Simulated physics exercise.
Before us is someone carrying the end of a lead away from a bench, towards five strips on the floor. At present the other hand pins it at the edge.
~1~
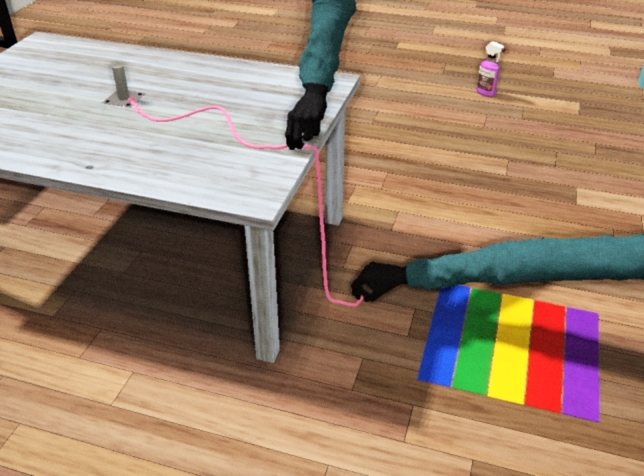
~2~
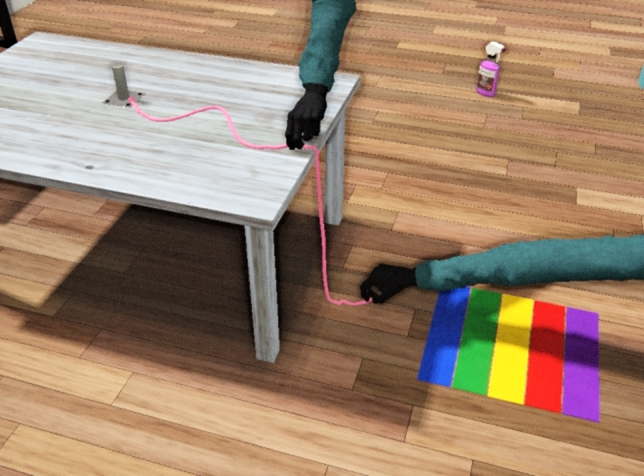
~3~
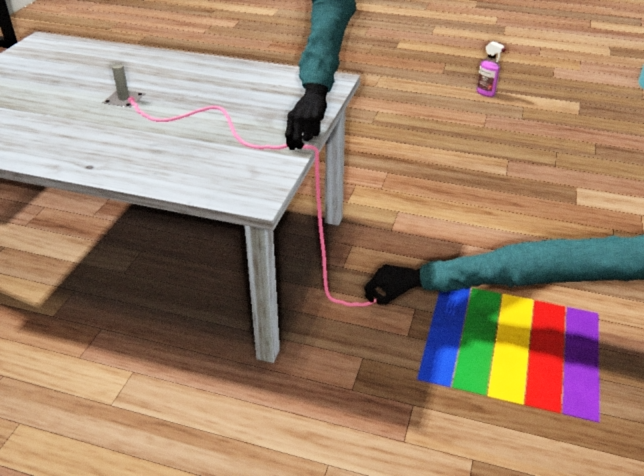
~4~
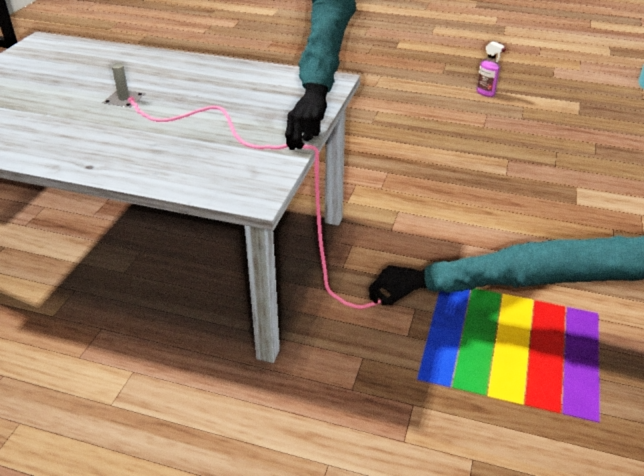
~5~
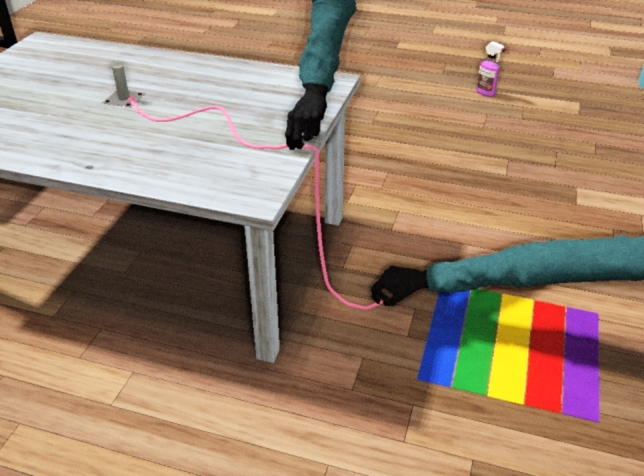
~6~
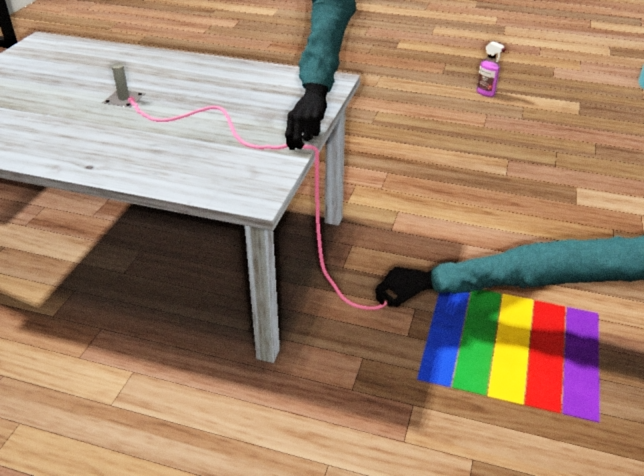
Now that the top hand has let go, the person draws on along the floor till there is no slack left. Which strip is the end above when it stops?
The red one.
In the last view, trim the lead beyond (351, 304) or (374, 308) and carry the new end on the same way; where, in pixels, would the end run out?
First (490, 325), then (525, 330).
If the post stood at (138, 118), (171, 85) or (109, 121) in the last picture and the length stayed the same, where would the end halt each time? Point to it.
In pixels, the answers are (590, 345), (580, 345) and (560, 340).
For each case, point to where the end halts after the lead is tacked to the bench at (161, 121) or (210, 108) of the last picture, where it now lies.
(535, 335) and (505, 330).
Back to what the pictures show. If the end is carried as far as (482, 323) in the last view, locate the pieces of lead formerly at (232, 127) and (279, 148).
Point 1 - (279, 131); point 2 - (326, 165).
Soon after, end near (482, 323); over green.
After that, end near (524, 332); over yellow.
At the stop, end near (549, 337); over red. Over red.
